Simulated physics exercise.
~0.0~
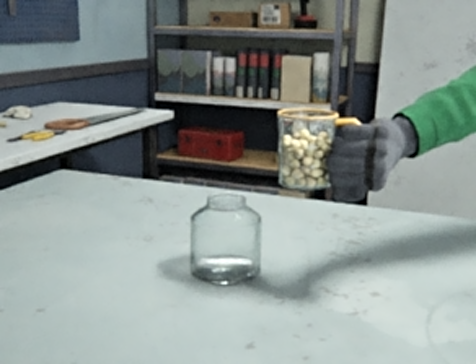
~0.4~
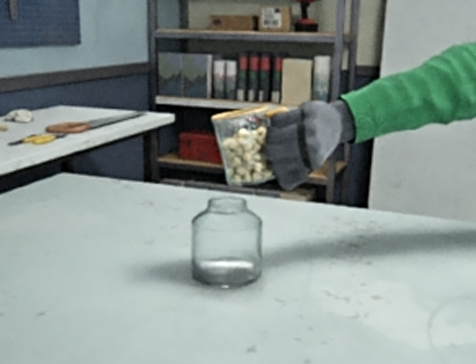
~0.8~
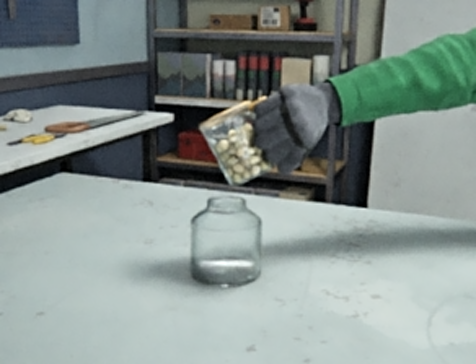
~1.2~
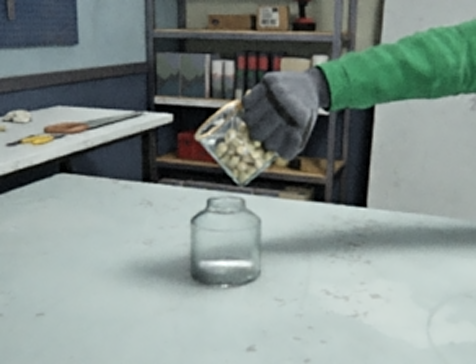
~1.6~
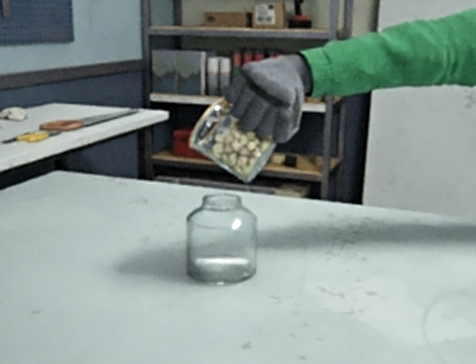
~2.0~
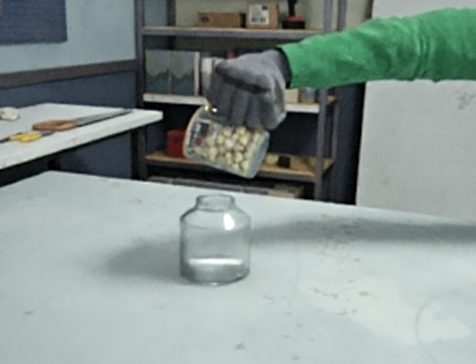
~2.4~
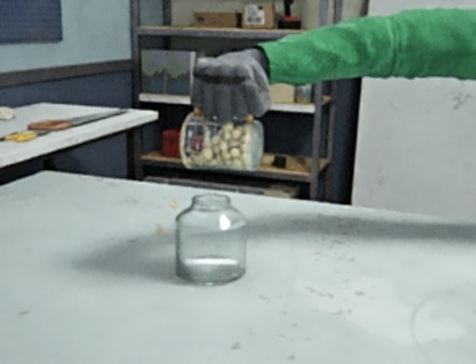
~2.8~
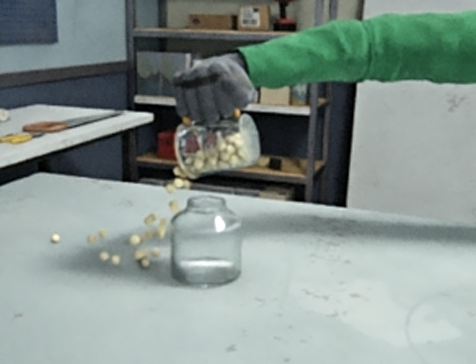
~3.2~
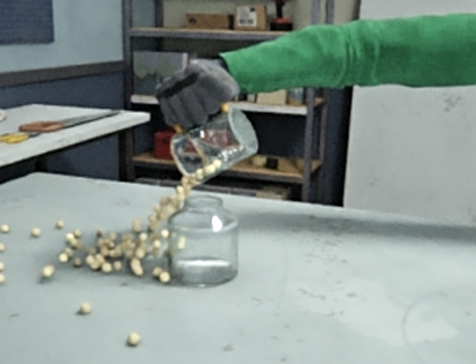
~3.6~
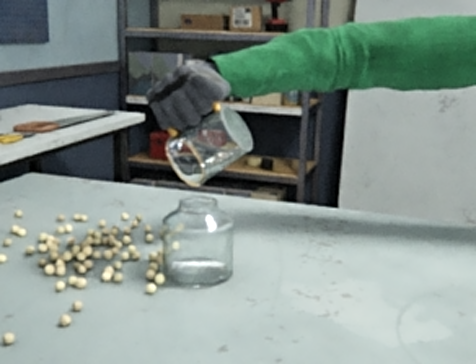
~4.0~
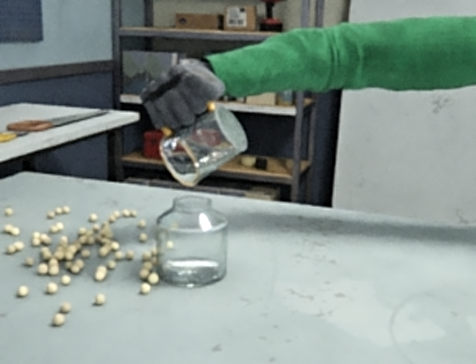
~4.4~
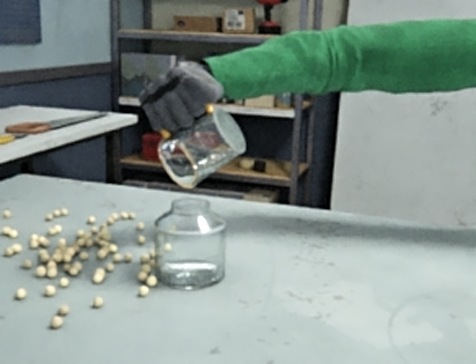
A gloved hand in a green sleeve reaches in from the right, holding a see-through cup full of pale, round nuts above a grey table. Seen from across the table in a workshop, an empty-looking glass jar stands near the middle, with shelves of books and a red box behind and a white bench at left. The hand moves the cup left over the jar and tips it steadily. Nuts tumble from the rim, miss the jar and scatter across the table to its left. The cup ends tilted and empty above the jar, which has caught hardly any.
